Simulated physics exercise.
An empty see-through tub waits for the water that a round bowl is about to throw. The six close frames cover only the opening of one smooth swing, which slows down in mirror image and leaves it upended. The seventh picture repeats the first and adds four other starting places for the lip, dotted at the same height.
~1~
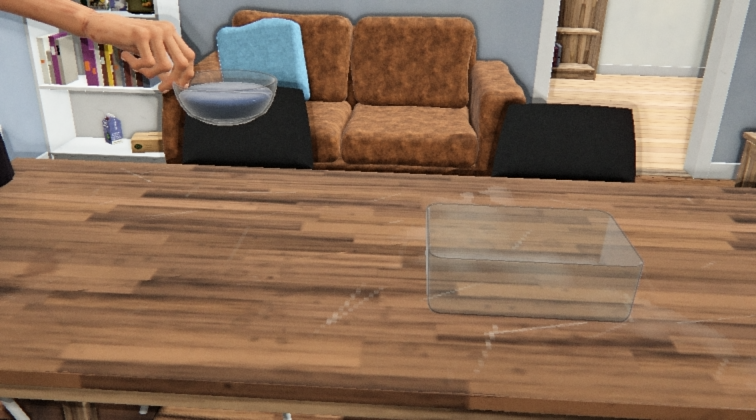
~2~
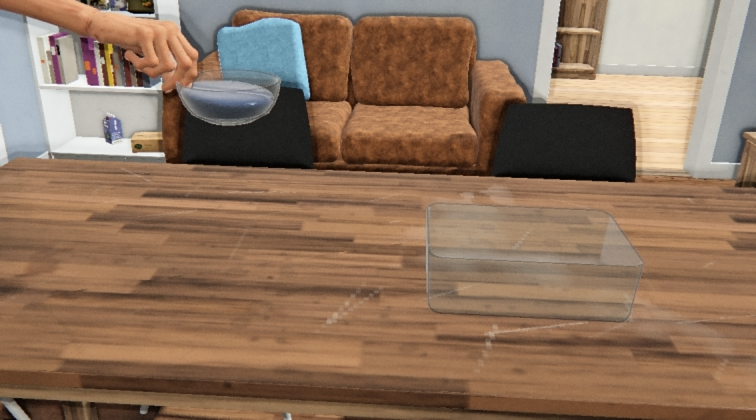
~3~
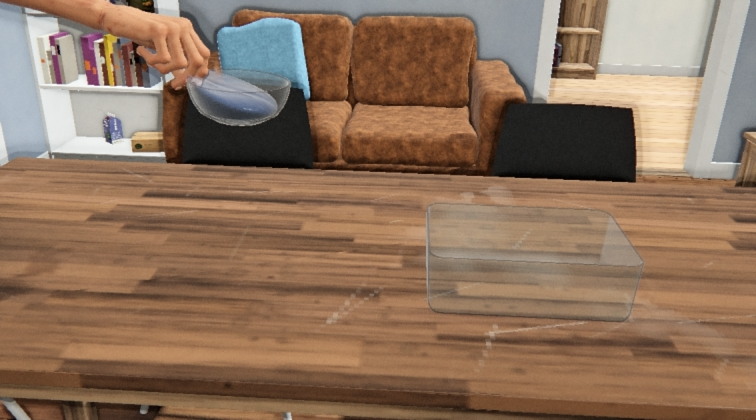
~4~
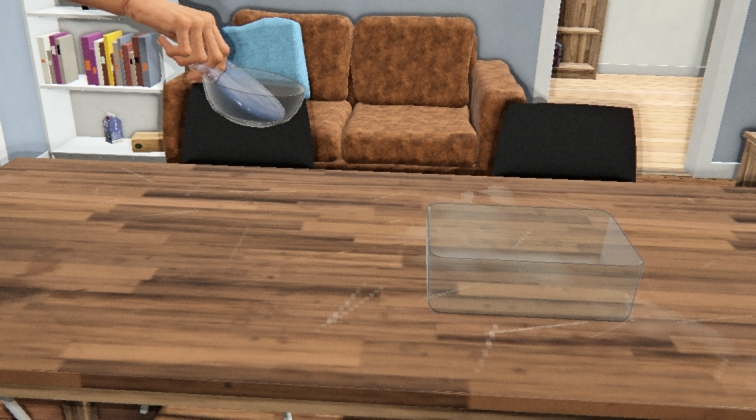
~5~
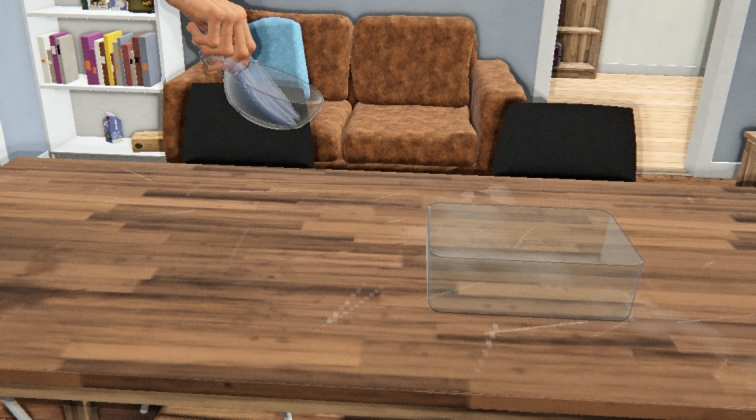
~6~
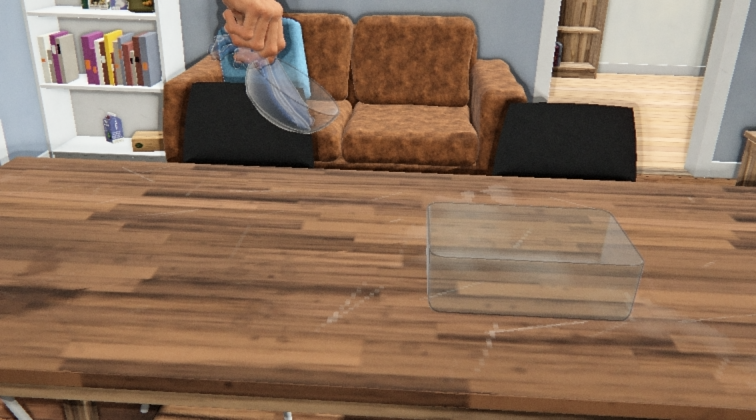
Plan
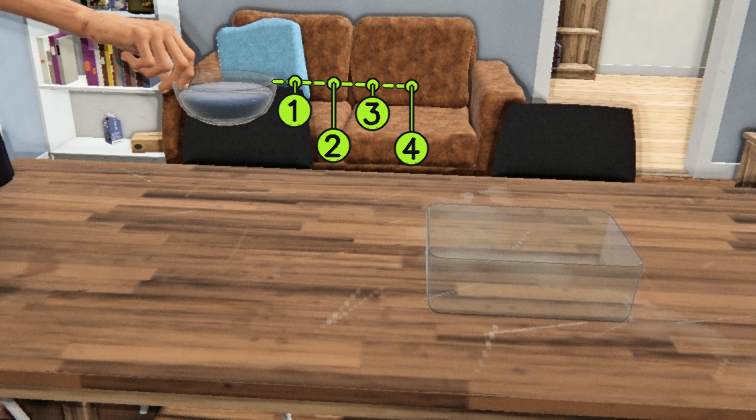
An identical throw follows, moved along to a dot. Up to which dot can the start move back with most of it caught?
Dot 1 just does it.
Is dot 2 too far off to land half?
No.
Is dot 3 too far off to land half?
No.
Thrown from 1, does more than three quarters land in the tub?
No, less.
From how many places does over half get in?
All four.
On the marked copy, 1 at (294, 82); 2 at (333, 83); 3 at (372, 85); 4 at (411, 86).
Choosing 1, about 63 % lands in the tub, 29 % falls short and 8 % goes beside or beyond.
Choosing 2, about 68 % lands in the tub, 20 % falls short and 11 % goes beside or beyond.
Choosing 3, about 75 % lands in the tub, 15 % falls short and 10 % goes beside or beyond.
Choosing 4, about 80 % lands in the tub, 8 % falls short and 12 % goes beside or beyond.
